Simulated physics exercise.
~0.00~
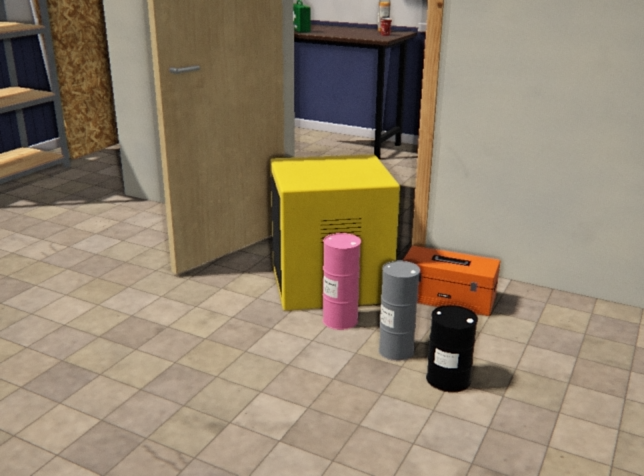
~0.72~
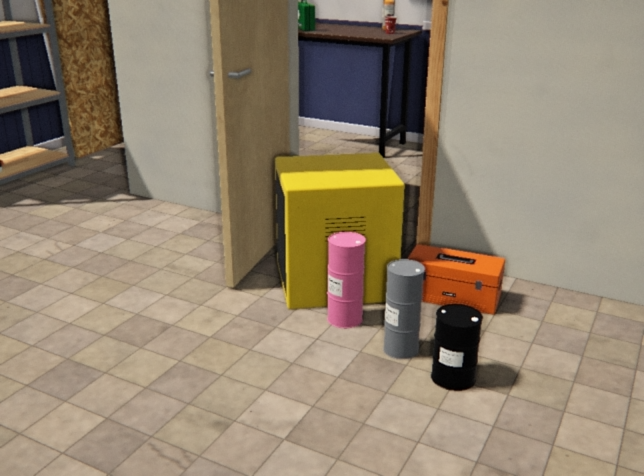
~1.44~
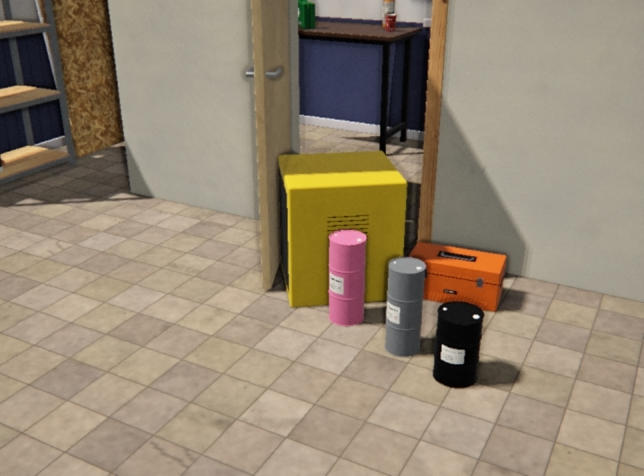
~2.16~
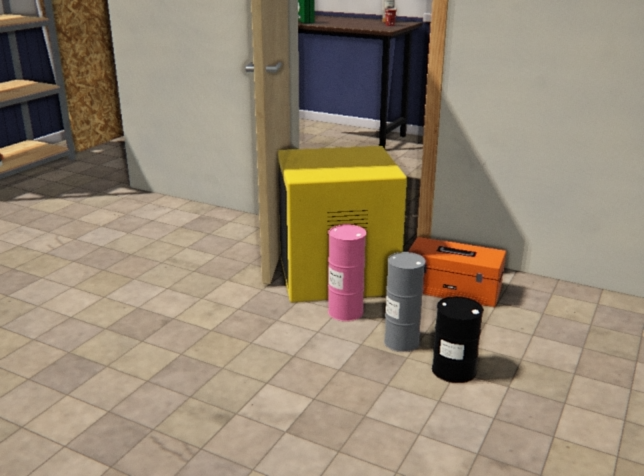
The footage shows a room door swinging right toward a yellow appliance in the doorway, then stopping partly open against or beside it, while pink, grey and black canisters and an orange toolbox stay in place as the view sways slightly.
